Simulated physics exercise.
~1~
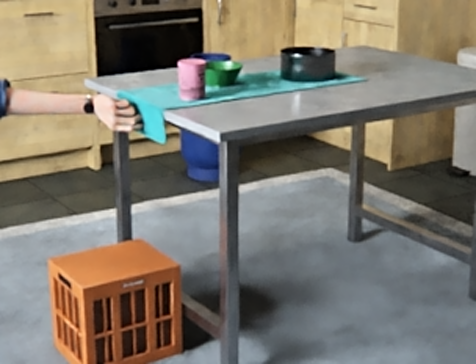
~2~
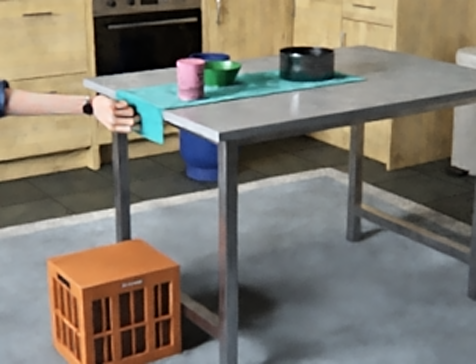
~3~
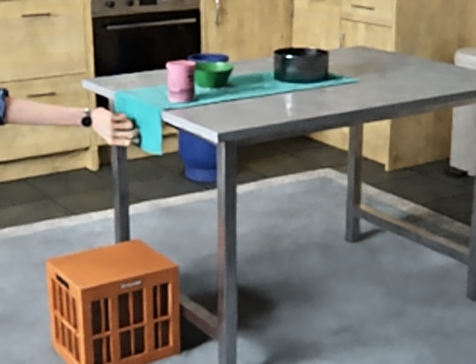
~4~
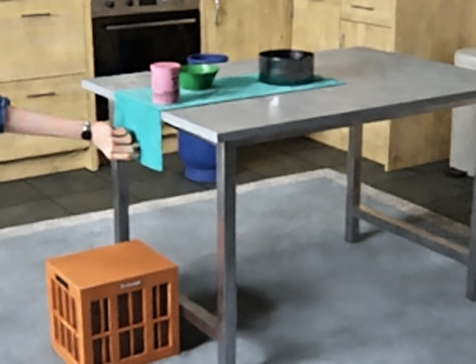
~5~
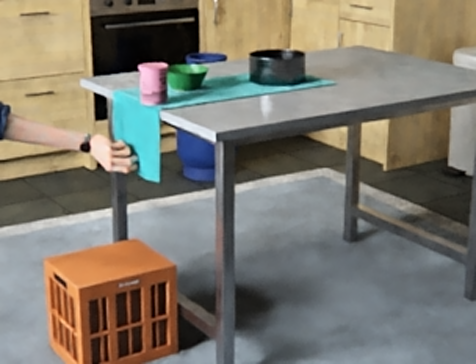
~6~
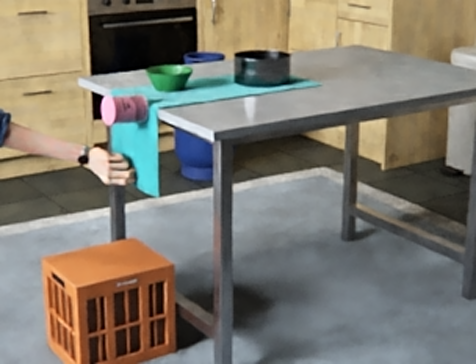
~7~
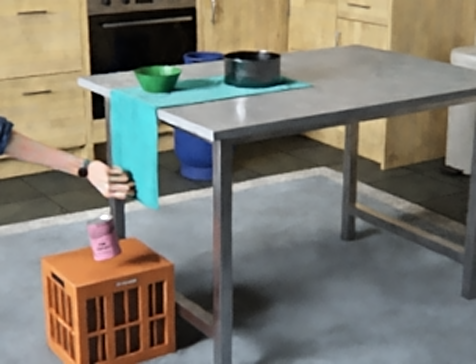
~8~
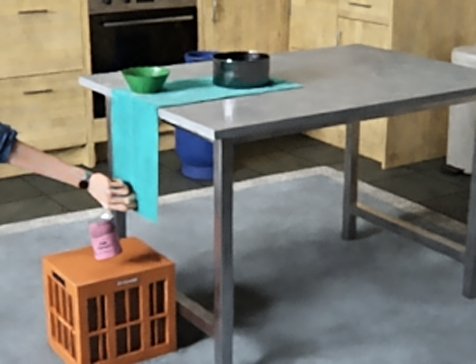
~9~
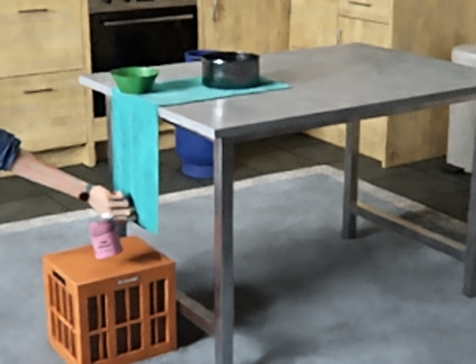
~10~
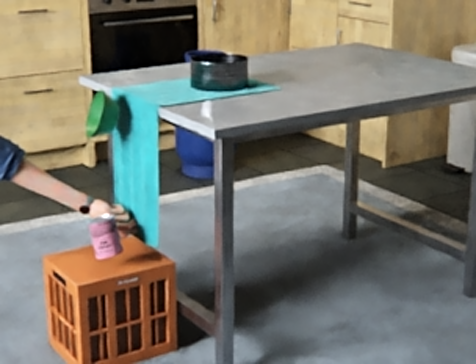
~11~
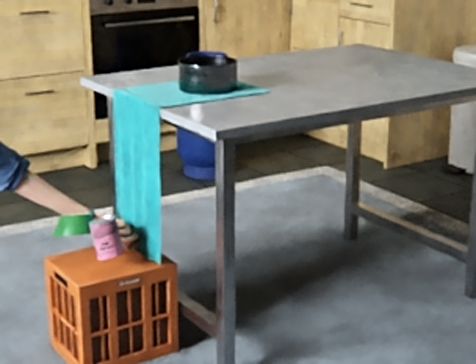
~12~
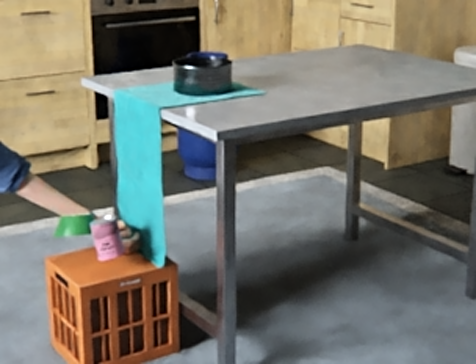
In a kitchen with wooden cabinets, a hand reaches in from the left and tugs a turquoise runner over the end of a grey table. The pink tin, green bowl and dark pot ride left with the cloth. The tin tips over the edge first and drops onto the orange crate below. As the hand keeps drawing the cloth down, the bowl follows, tilting off the end and dropping to the crate beside the tin. Finally the runner's hem reaches the crate, while the pot remains on the table, nearer the end.
